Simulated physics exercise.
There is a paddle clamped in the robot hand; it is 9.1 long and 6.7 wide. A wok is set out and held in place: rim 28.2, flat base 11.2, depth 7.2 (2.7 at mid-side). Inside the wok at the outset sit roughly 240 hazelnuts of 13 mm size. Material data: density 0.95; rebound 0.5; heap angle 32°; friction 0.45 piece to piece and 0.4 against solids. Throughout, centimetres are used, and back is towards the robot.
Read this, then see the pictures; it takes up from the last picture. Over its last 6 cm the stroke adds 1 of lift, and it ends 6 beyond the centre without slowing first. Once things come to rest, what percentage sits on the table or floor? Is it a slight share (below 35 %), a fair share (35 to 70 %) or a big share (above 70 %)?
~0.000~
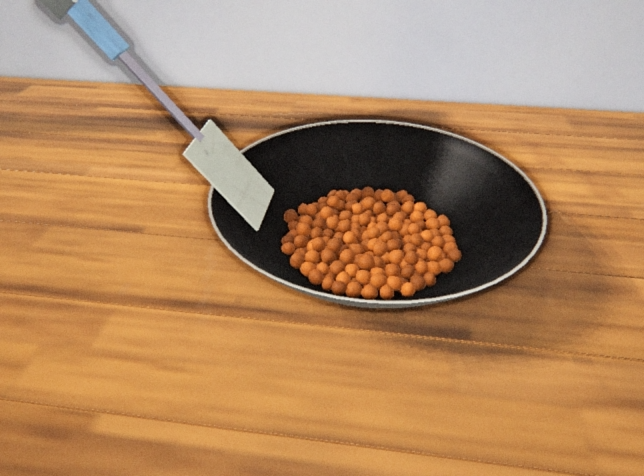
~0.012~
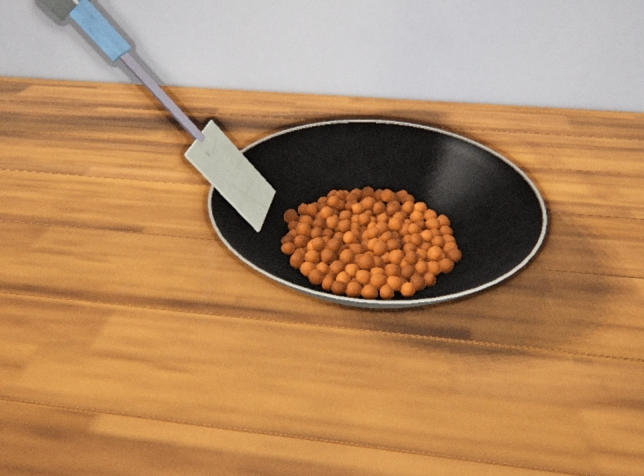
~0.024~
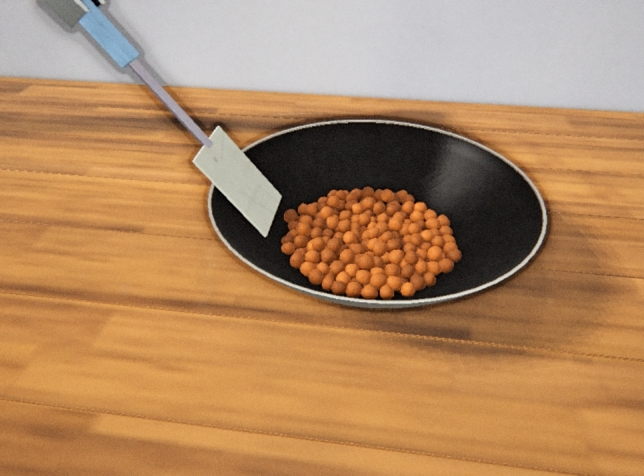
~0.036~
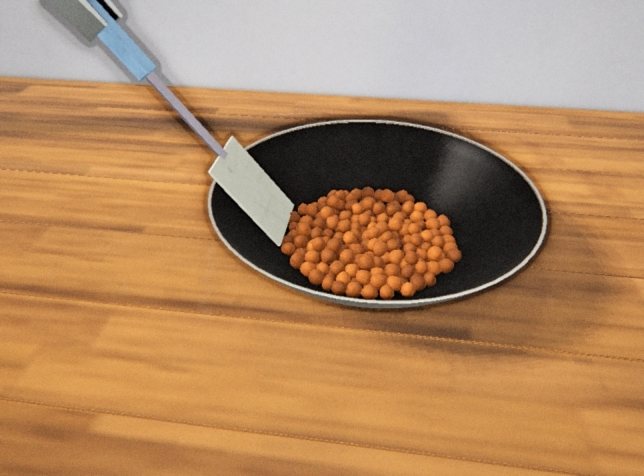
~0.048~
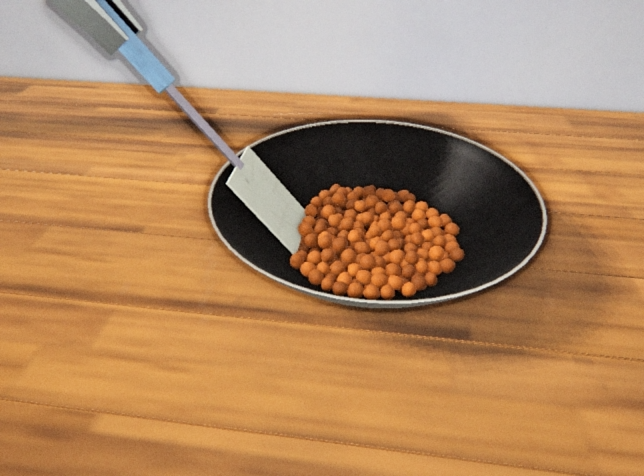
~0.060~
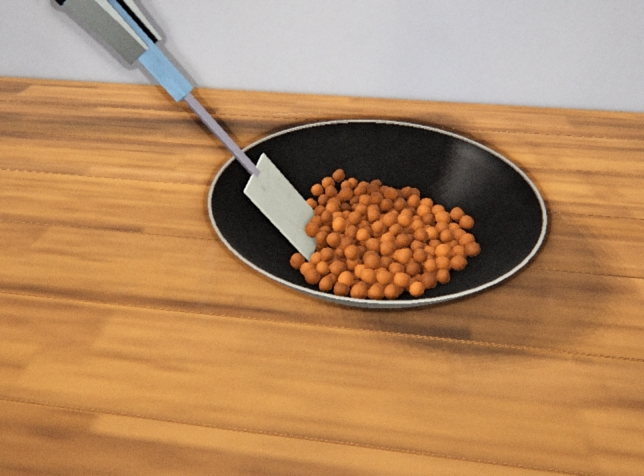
It is a slight share.
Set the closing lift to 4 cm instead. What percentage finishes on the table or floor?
Close to 15 in a hundred.
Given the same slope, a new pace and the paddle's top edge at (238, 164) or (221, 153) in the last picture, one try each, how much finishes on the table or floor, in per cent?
I'd estimate some 0 and 0 in a hundred.
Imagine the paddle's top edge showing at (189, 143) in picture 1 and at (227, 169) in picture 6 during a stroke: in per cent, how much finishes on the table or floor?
Some 0 per cent.
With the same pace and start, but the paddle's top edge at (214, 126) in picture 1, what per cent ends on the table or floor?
Some 15 per cent.
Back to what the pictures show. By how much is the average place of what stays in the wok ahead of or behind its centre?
Offset: About 4.5 cm, ahead.
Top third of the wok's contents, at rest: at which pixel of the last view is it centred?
Somewhere near (468, 224) in the last picture.
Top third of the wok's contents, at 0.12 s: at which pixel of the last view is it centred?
It is centred at roughly (441, 220).
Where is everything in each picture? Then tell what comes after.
In the first frame, the paddle top edge at (197, 136), sloping 52°; upper third of the load around (379, 230), from x 290 to 455, top at y 195; 245 in the wok.
In the second frame, the paddle top edge at (199, 137), sloping 52°; upper third of the load around (379, 230), from x 290 to 455, top at y 195.
In the third frame, the paddle top edge at (206, 143), sloping 52°; upper third of the load around (379, 230), from x 290 to 455, top at y 195.
In the fourth frame, the paddle top edge at (221, 153), sloping 52°; upper third of the load around (379, 230), from x 290 to 455, top at y 195.
In the fifth frame, the paddle top edge at (238, 164), sloping 52°; upper third of the load around (380, 227), from x 295 to 455, top at y 190.
In the sixth frame, the paddle top edge at (254, 171), sloping 52°; upper third of the load around (385, 225), from x 300 to 475, top at y 175; 245 in the wok.
After 0.09 s, sloping 52°, highest piece 8 above the table; 245 in the wok.
After 0.12 s, sloping 52°, highest piece 11 above the table; 245 in the wok.
After 0.33 s, sloping 52°, highest piece 8 above the table; 226 in the wok, 10 on the table or floor, 9 on the blade or in flight.
After 1.38 s, sloping 52°, highest piece 7 above the table; 226 in the wok, 19 on the table or floor.
In the end, 226 in the wok, 19 on the table or floor. That is 8 % on the table or floor.
